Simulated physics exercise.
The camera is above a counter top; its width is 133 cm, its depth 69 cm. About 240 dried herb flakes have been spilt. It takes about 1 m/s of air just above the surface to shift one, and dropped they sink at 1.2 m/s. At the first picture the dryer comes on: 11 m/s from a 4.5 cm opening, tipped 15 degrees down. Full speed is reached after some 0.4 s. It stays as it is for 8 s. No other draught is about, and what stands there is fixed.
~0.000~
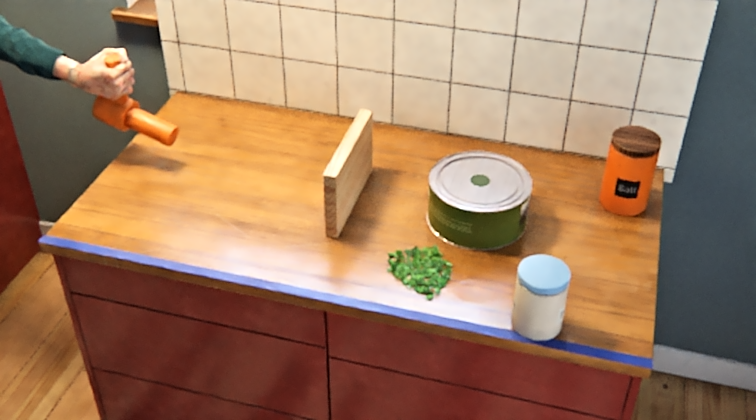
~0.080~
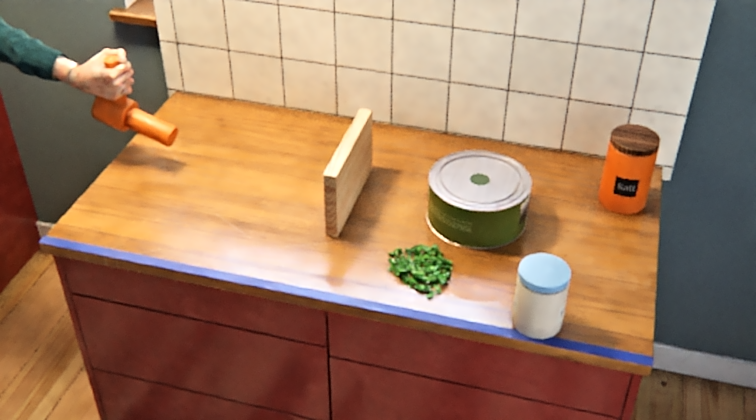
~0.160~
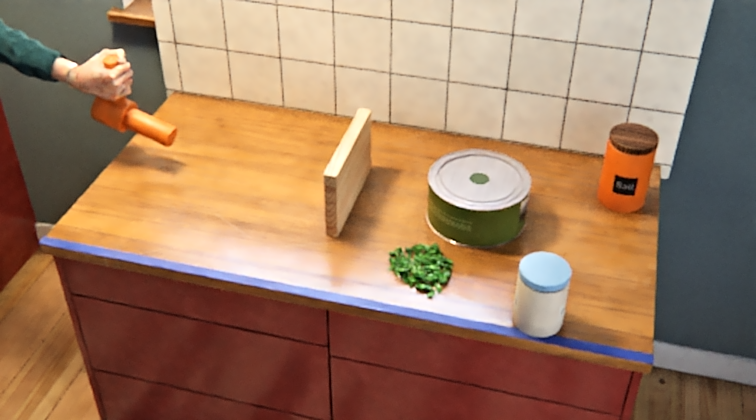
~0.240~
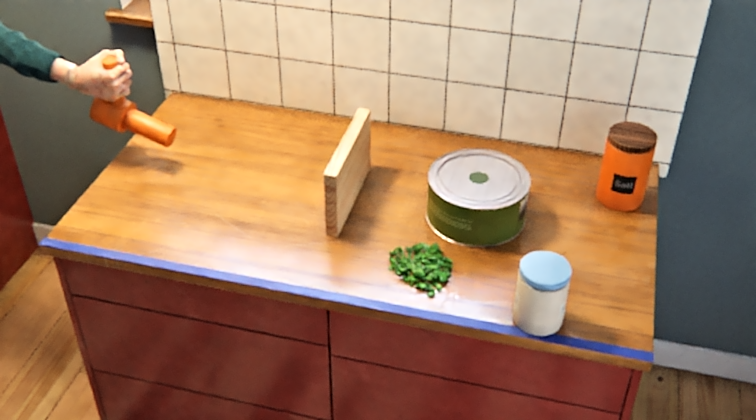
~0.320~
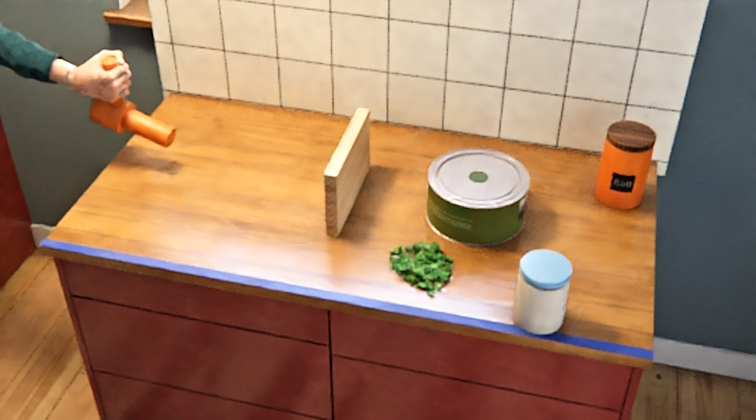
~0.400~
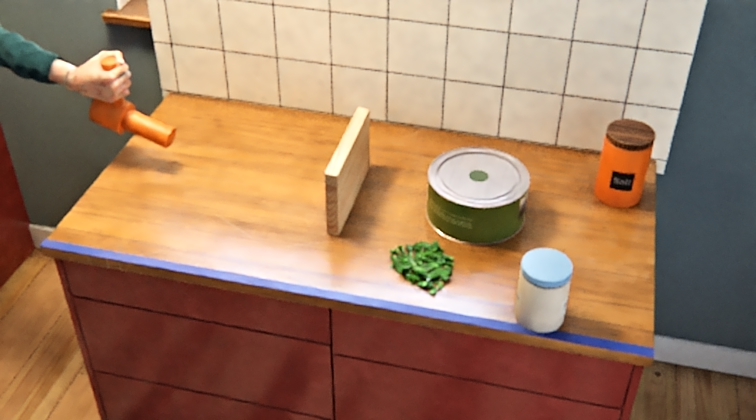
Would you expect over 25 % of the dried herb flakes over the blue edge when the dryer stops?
Answer: No.
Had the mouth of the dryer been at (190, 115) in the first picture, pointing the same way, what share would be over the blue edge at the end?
It would be near 0 %.
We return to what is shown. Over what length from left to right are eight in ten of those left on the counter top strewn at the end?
About 10 cm.
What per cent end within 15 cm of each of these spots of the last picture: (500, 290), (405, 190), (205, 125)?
In turn about 20 %, 0 %, 0 %.
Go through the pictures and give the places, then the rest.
In the first picture, the middle of the dried herb flakes is near (422, 272), none has stirred yet and the mouth of the dryer is at (173, 137).
In the second picture, the middle of the dried herb flakes is near (422, 270), none has stirred yet and the blue edge is centred on (322, 300).
In the third picture, the middle of the dried herb flakes is near (423, 269), none has stirred yet, the top of a large tin is at (480, 178) and the top of a jar is at (545, 268).
In the fourth picture, the middle of the dried herb flakes is near (423, 268) and none has stirred yet.
In the fifth picture, the middle of the dried herb flakes is near (423, 267) and none has stirred yet.
In the sixth picture, the middle of the dried herb flakes is near (424, 266) and none has stirred yet.
After 1.6 s, 0 % are over the blue edge; the middle of those still in play is near (424, 266); 100 % have settled or left.
After 2.6 s, 0 % are over the blue edge; the middle of those still in play is near (424, 266); 100 % have settled or left.
After 4.4 s, 0 % are over the blue edge; the middle of those still in play is near (424, 266); 100 % have settled or left.
After 8.0 s, at the end, 0 % are over the blue edge; the middle of those still in play is near (424, 266).
